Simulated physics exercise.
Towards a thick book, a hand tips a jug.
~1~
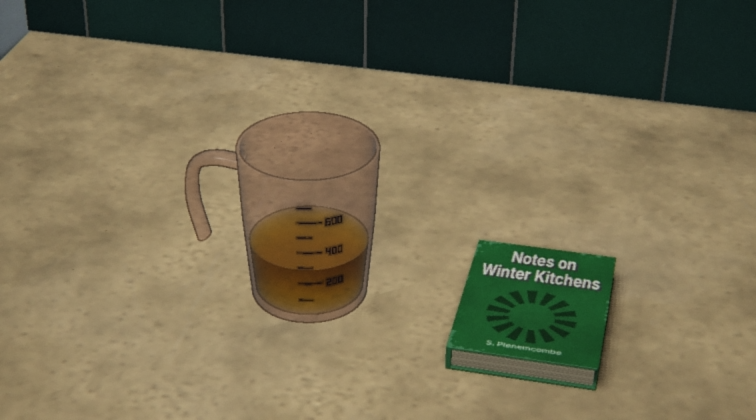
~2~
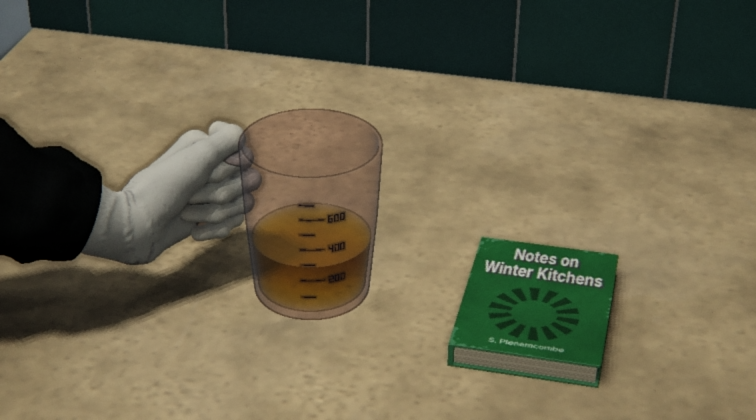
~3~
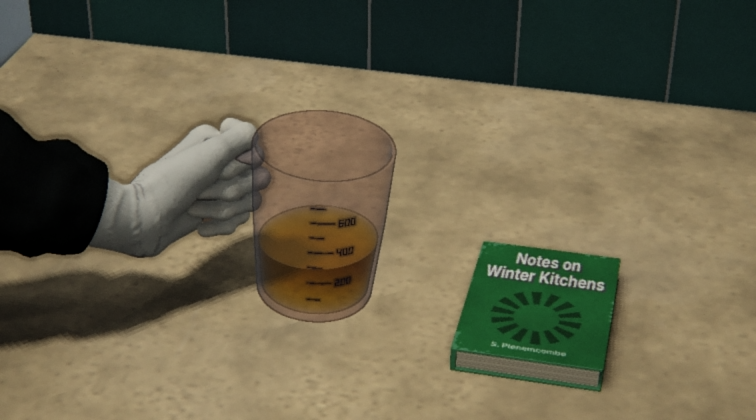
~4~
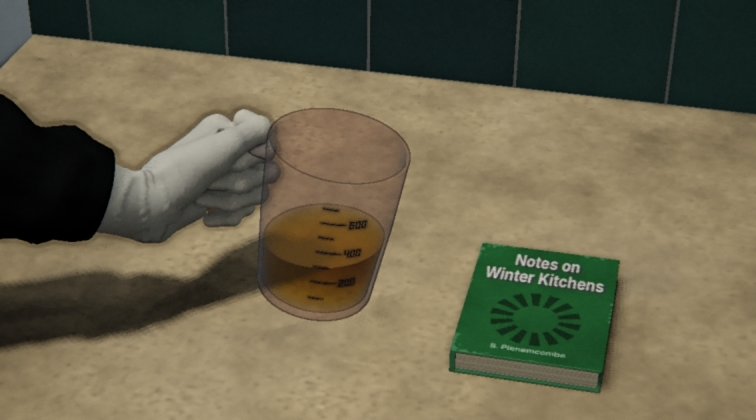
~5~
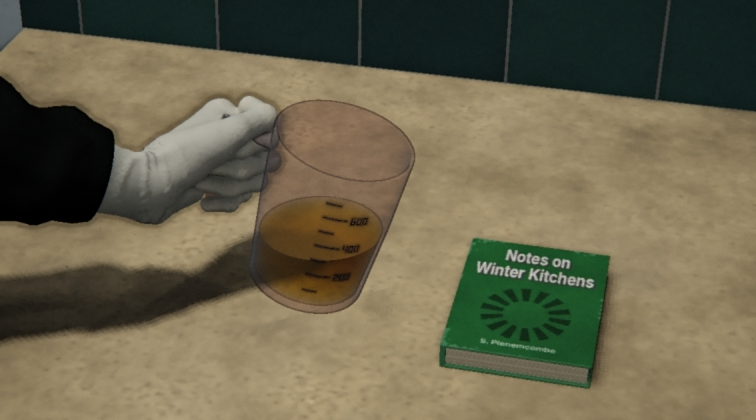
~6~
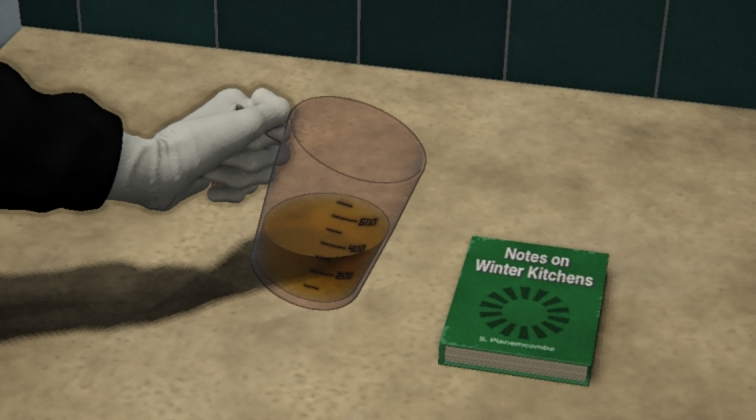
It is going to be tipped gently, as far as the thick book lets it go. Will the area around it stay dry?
No, there is liquid to wipe up.
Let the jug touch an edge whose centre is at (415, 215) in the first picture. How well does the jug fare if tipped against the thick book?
Lab note: No contents lost.
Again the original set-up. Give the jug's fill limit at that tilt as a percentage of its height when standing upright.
Roughly 20 per cent of its height.
Soon after, the jug leans by about 40°; nothing has left it.
Later, the jug leans by about 65°; some has gone over its rim; nearly all of the apple juice is inside.
In the end, the jug leans by about 70°, against the thick book; some has gone over its rim; about half of the apple juice is inside.
